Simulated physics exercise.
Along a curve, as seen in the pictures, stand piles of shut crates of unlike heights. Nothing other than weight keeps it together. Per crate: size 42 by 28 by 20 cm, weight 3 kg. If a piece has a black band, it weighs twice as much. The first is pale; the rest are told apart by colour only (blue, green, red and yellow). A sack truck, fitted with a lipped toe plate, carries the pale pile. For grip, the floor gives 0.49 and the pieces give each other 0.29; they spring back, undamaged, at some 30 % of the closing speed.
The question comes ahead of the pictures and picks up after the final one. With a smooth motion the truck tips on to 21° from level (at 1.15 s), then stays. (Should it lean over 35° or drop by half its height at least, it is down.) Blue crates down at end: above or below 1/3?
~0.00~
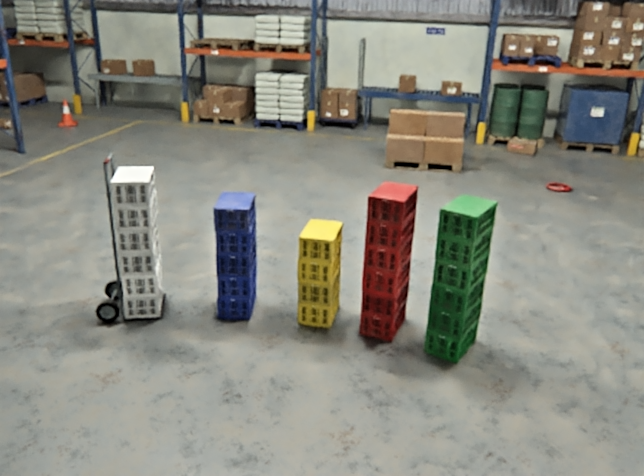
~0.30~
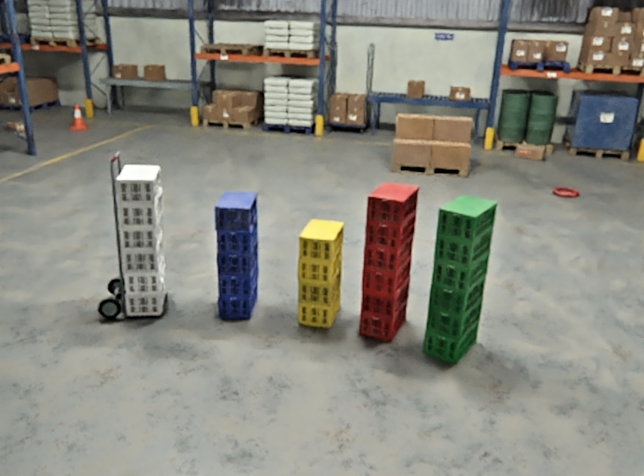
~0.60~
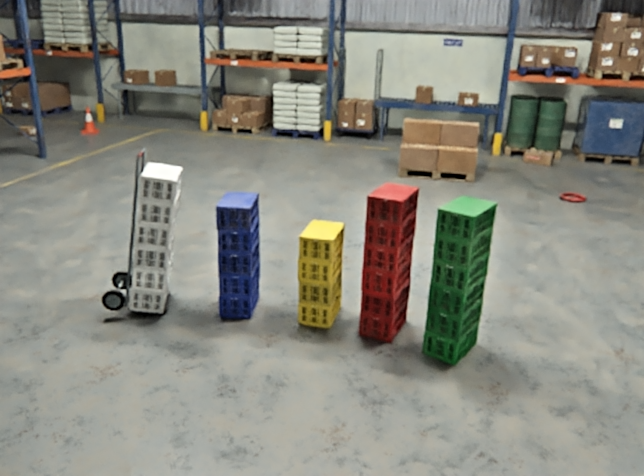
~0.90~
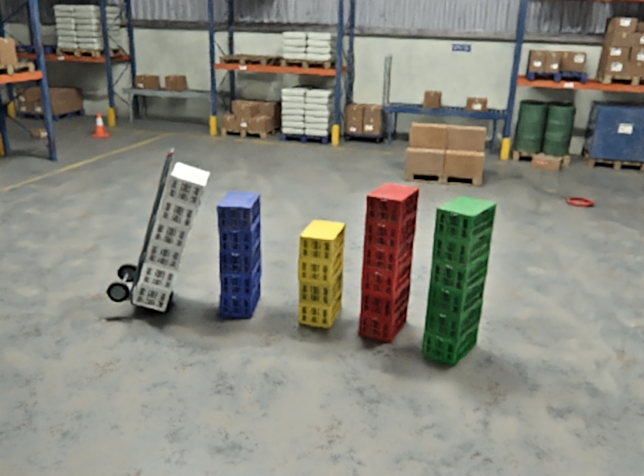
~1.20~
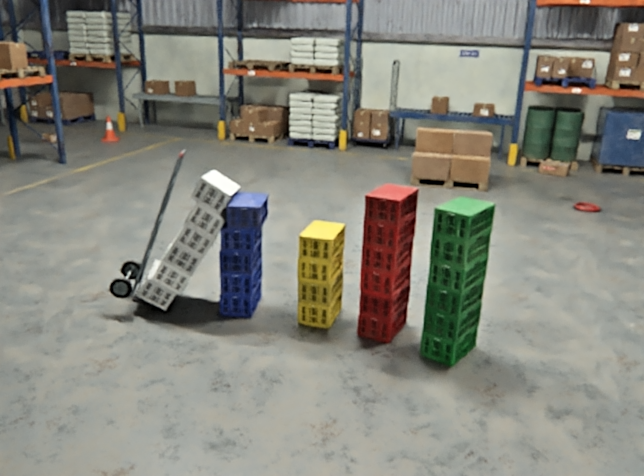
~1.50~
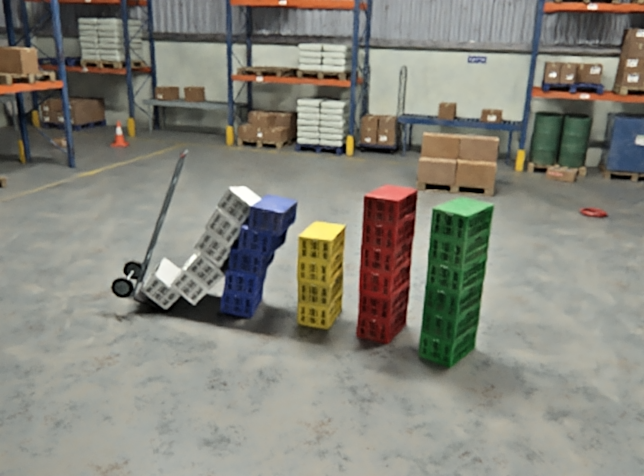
Beyond a third.
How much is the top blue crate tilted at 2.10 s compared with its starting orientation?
Rotation: Approx. 20°.
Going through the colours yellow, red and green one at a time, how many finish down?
I count yellow at 0, red at 0, and green at 0.
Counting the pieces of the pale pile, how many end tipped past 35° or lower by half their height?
The answer is 5 of the pale ones.
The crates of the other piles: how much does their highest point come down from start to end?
0 cm.
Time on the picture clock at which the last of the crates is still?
I'd say around 3.5 seconds.
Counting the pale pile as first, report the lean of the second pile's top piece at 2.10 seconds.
Tilt: Near 20 degrees.
After 1.72 s, 6 of the pale pile down; none of the 5 blue crates down (0 of 21 in all colours); top blue crate 20° from how it stood, 6 cm lower; top yellow crate 40 mm from its place.
After 2.10 s, 6 of the pale pile down; 4 of the 5 blue crates down (4 of 21 in all colours); top blue crate 20° from how it stood, 16 cm lower; top yellow crate 8° from how it stood.
In the end (3.7 s), 5 of the pale pile down; 4 of the 5 blue crates down (4 of 21 in all colours); top blue crate 8° from how it stood, 17 cm lower; top yellow crate 11° from how it stood. That is 80 per cent. From the last view, middles, top blue crate near (335, 235), top yellow crate near (360, 250).
